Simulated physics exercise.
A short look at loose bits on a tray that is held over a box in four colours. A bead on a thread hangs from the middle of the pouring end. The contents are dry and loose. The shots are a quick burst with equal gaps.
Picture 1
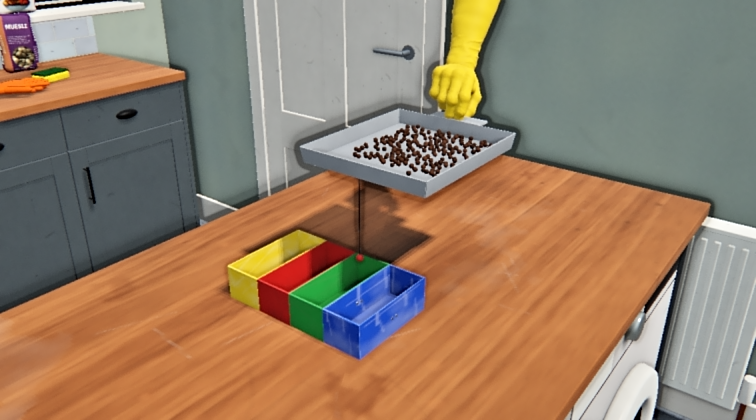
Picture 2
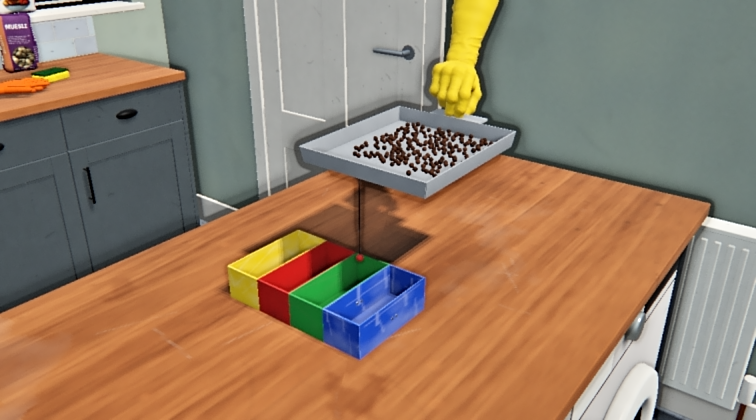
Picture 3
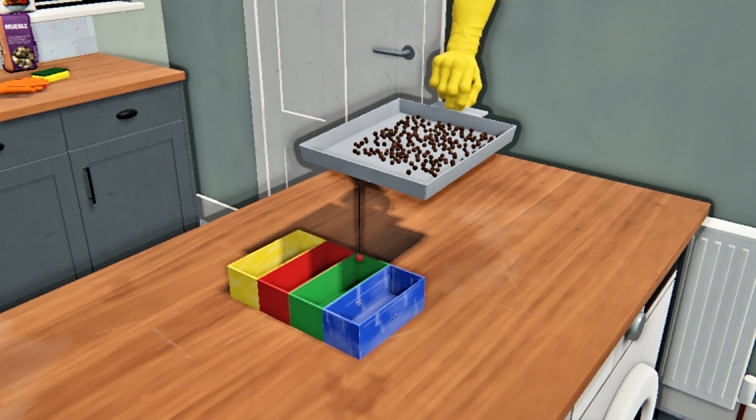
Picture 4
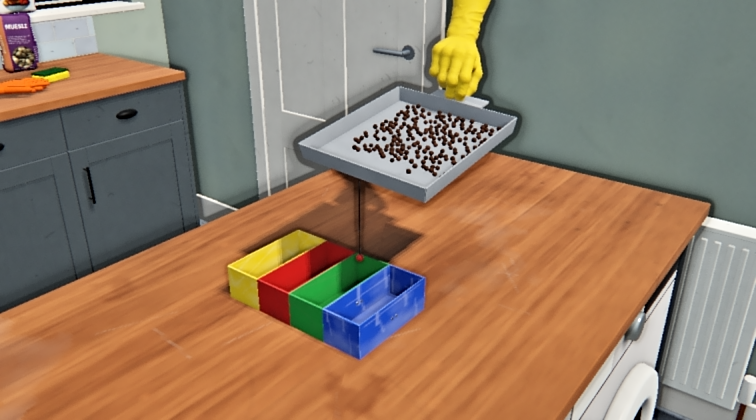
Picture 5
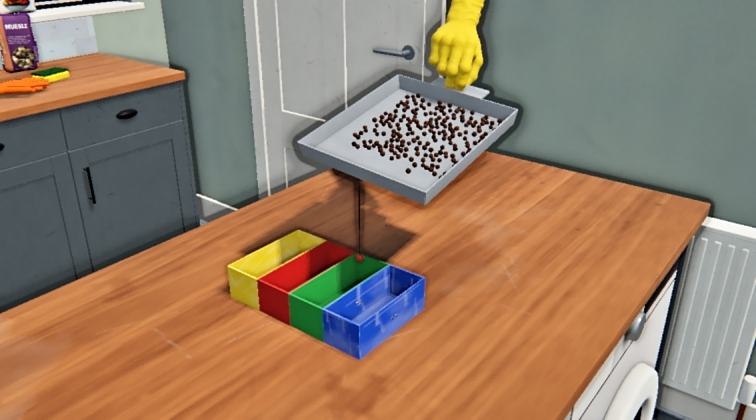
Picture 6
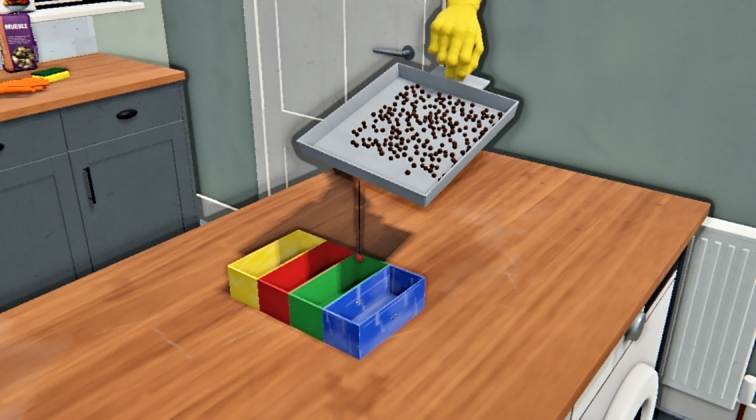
At the start, a yellow-gloved hand holds a grey tray of small dark brown berries almost level above a box with yellow, red, green and blue cells. The hand then gradually tilts the tray toward the front, its right front corner dipping lowest, while the berries stay spread across it.
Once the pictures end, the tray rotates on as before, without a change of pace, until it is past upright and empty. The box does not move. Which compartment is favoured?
Most goes to the blue cell.
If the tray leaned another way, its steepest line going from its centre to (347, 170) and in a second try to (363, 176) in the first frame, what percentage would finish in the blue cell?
First some 0, then 30 per cent.
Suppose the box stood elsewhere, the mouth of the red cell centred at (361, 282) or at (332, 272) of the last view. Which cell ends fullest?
At the first place the green one, at the second the blue cell.
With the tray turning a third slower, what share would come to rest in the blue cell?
Roughly 20 in a hundred.
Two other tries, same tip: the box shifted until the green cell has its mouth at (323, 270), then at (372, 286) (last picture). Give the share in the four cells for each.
About 0 and 100 per cent.
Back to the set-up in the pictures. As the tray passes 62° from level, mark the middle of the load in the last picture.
Around (410, 192).
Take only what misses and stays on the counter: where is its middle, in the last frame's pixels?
Roughly at (429, 342).
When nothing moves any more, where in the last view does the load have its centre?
Roughly at (412, 334).
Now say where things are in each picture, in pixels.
In the first picture, corners of the pouring end near (304, 146) and (426, 180), level; middle of the load near (430, 148), allspice berries; bead on its thread near (360, 258); yellow cell near (244, 285); red cell near (274, 299); green cell near (306, 314); blue cell near (342, 331).
In the second picture, corners of the pouring end near (303, 146) and (426, 181), level; middle of the load near (430, 147).
In the third picture, corners of the pouring end near (303, 145) and (425, 183), tipped barely, lowest at the right corner; middle of the load near (431, 143).
In the fourth picture, corners of the pouring end near (302, 143) and (425, 186), tipped a little, lowest at the right corner; middle of the load near (431, 136).
In the fifth picture, corners of the pouring end near (302, 141) and (425, 190), tipped a little, lowest at the right corner; middle of the load near (431, 131).
In the sixth picture, corners of the pouring end near (301, 140) and (425, 193), tipped clearly, lowest at the right corner; middle of the load near (430, 126), near a quarter on the move; yellow cell near (244, 285); red cell near (274, 299); green cell near (306, 314); blue cell near (342, 331).
Shortly afterwards, tray tipped steeply; all but a few on the tray; only a few in the blue cell; a little falling or outside the box.
Next, tray tipped right over; near two thirds on the tray; a little in the blue cell; near a third falling or outside the box.
Some moments later, tray tipped past a quarter turn; near a third in the blue cell; near two thirds falling or outside the box.
In the end, tray tipped past a quarter turn; near a third in the blue cell; none at all in the green cell; none at all in the red cell; none at all in the yellow cell; near two thirds outside the box.
